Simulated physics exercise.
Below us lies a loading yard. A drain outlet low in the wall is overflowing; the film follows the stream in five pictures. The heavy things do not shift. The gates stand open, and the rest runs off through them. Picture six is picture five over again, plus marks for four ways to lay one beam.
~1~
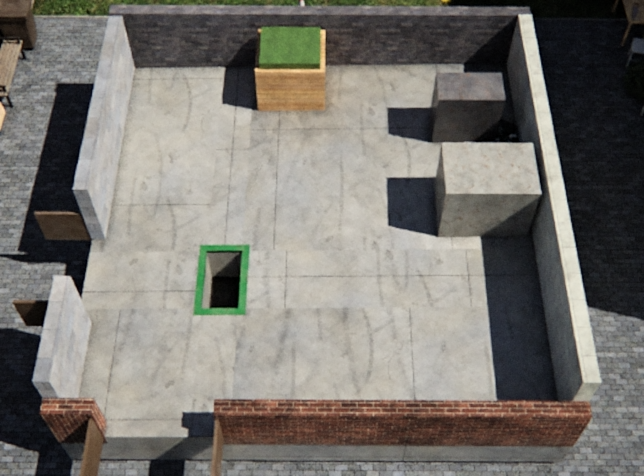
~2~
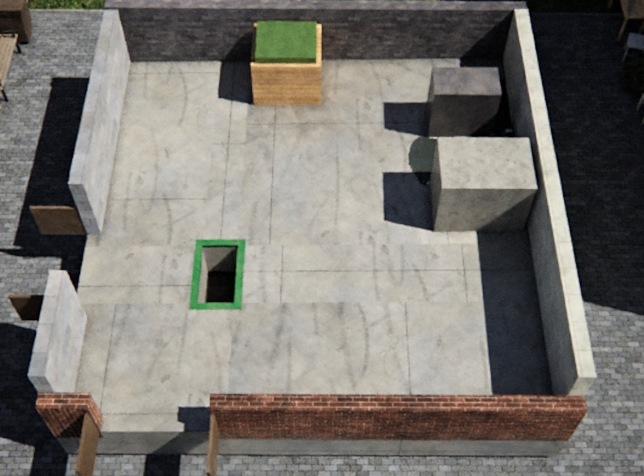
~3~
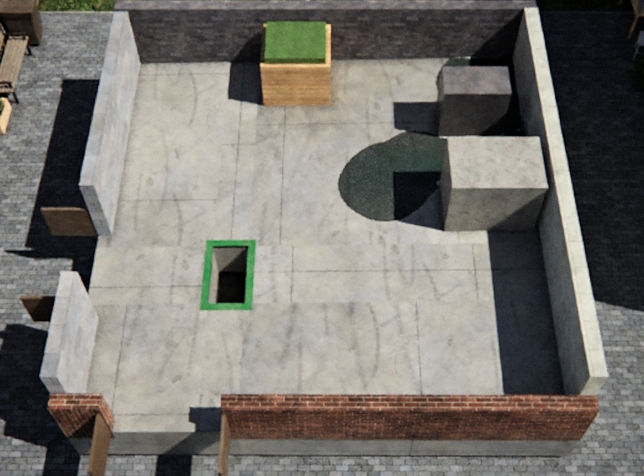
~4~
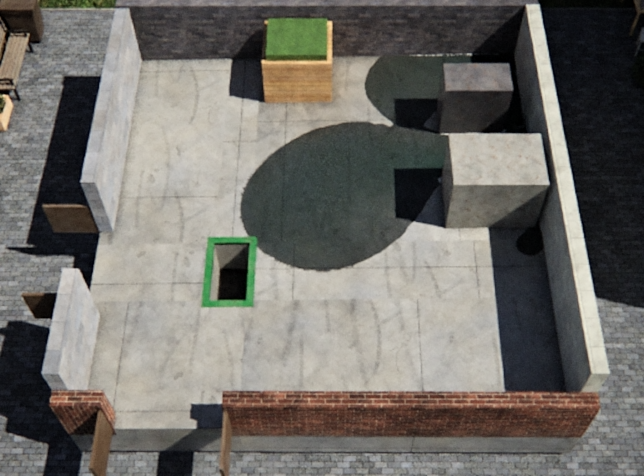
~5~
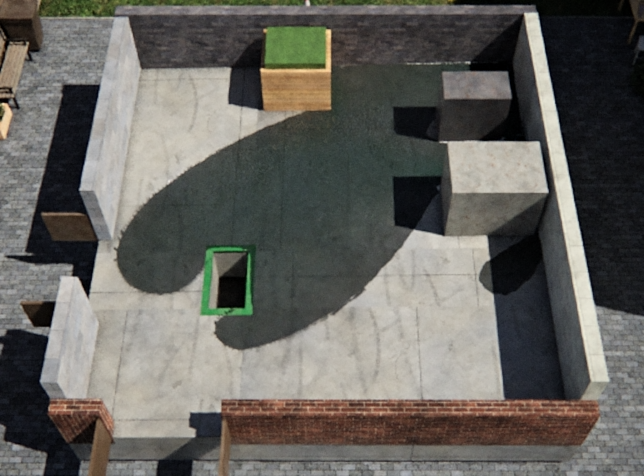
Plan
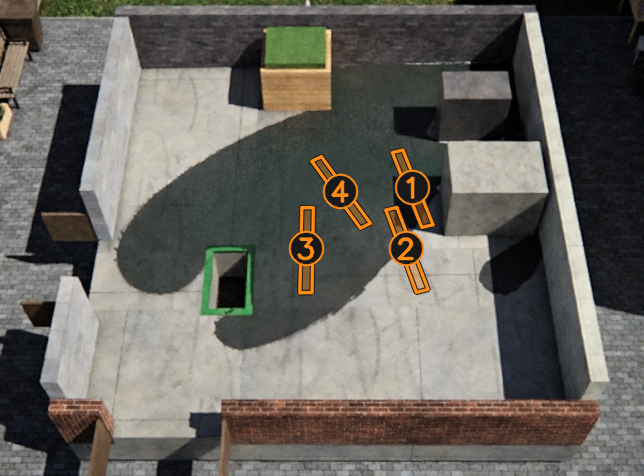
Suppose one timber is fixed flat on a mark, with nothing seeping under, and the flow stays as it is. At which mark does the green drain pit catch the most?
Choose 2.
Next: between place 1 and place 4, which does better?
That would be 1.
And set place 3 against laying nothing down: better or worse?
Place 3 is worse.
On the marked copy, 1 from (397, 151) to (427, 226); 2 from (391, 208) to (422, 290); 3 from (305, 292) to (307, 207); 4 from (316, 158) to (365, 225).
With 1, about 12 % of the stream runs into the green drain pit, about 87 % out by the gates.
With 2, about 31 % of the stream runs into the green drain pit, about 68 % out by the gates.
With 3, about 10 % of the stream runs into the green drain pit, about 89 % out by the gates.
With 4, about 5 % of the stream runs into the green drain pit, about 94 % out by the gates.
